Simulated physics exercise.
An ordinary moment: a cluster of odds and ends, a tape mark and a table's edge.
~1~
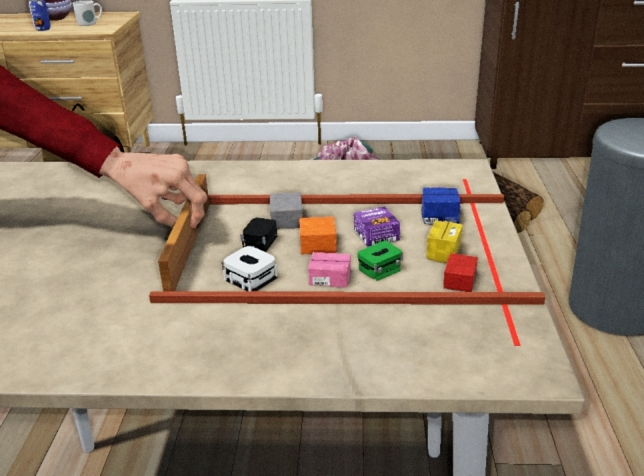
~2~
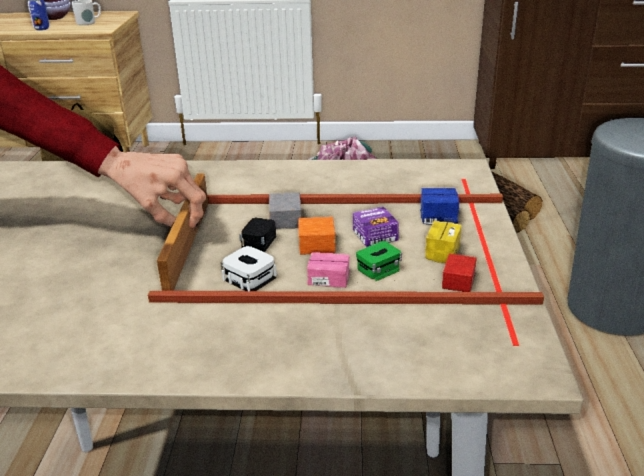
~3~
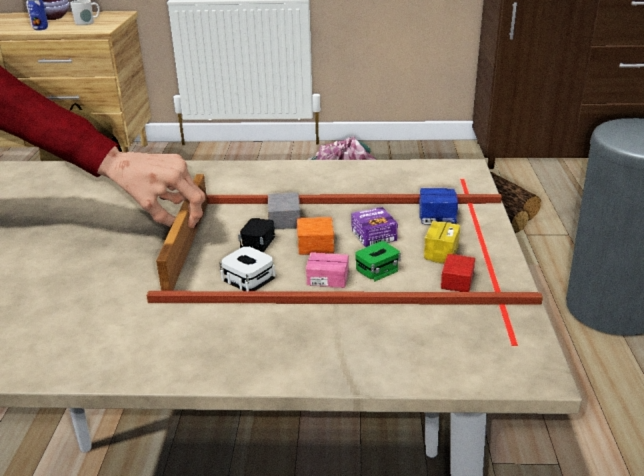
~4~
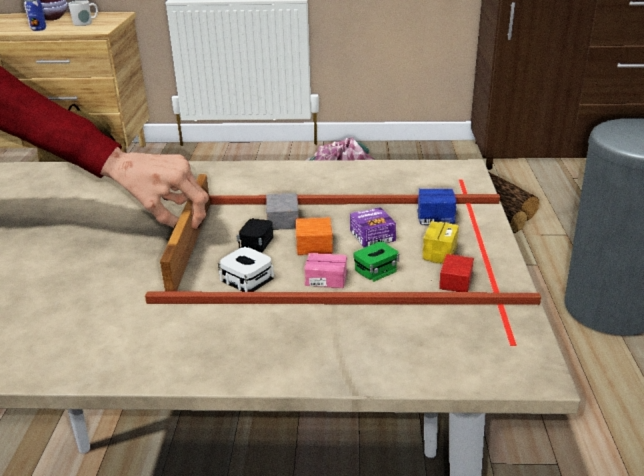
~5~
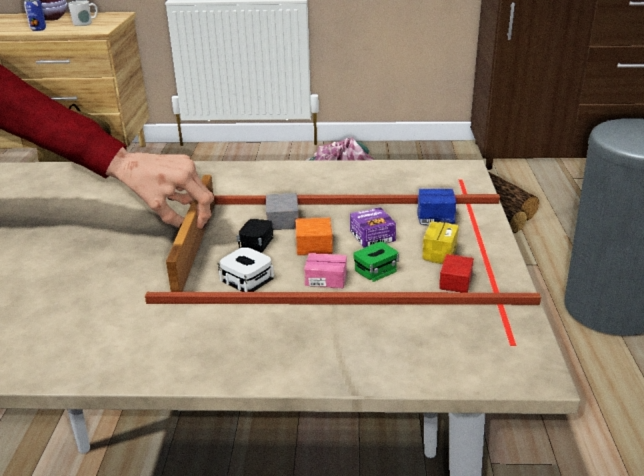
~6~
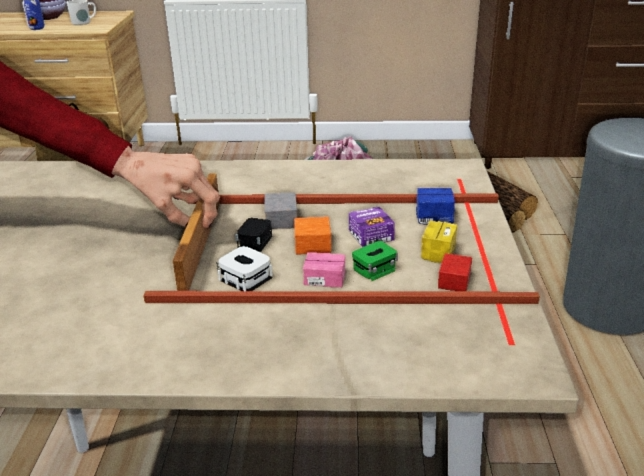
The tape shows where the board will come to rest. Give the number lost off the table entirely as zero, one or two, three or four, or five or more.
Lost off the table: Five or more.
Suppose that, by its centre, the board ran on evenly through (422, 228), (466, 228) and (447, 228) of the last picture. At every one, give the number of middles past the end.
The counts are 0, 6 and 2, in that order.
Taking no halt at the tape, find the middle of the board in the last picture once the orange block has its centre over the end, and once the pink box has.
Middle approx. at (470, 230), then approx. at (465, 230).
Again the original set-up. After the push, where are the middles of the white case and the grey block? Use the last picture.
In the last picture the white case sits around (509, 262) and the grey block around (488, 211).
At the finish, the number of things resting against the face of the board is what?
The count in contact is 3.
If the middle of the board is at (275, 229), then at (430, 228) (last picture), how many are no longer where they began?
That makes 5 at the first spot and 10 at the second.
Early on, none off yet; red block at rest near (455, 272); blue box at rest near (435, 206); yellow box at rest near (439, 242).
A while later, none off yet; red block travelled about its own width near (487, 273); blue box travelled a little near (442, 202); yellow box travelled about its own width near (468, 236).
Finally, the number that fall off is five or more; lost, orange block, pink box, purple box, green case, yellow box, blue box and red block.
